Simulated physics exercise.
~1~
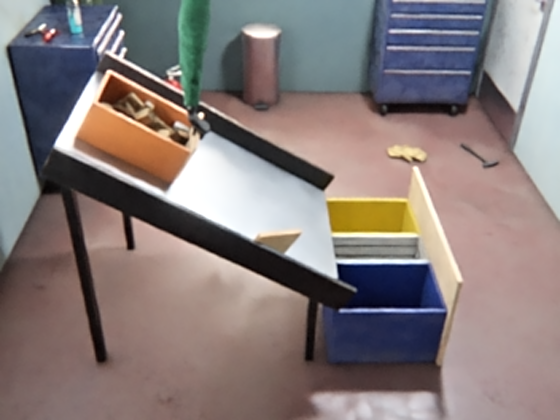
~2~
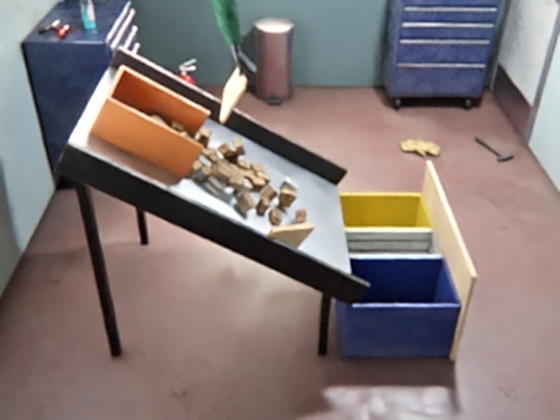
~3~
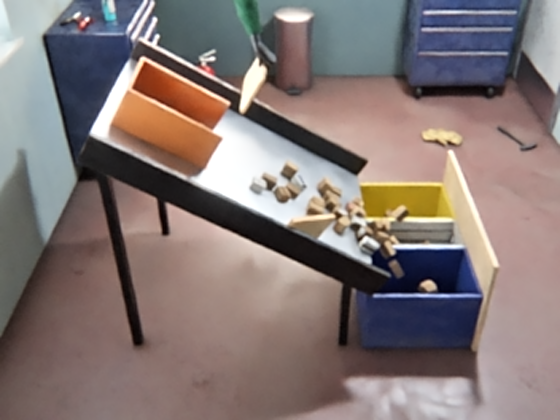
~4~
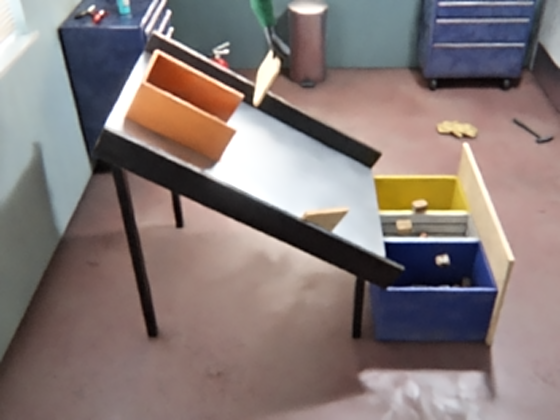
In a workshop with blue tool cabinets, a green arm lifts the gate of an orange pen atop a slope, and small brown parcels tumble down past an angled board toward yellow, white and blue containers, leaving pen and slope empty with a few parcels visible at the containers.
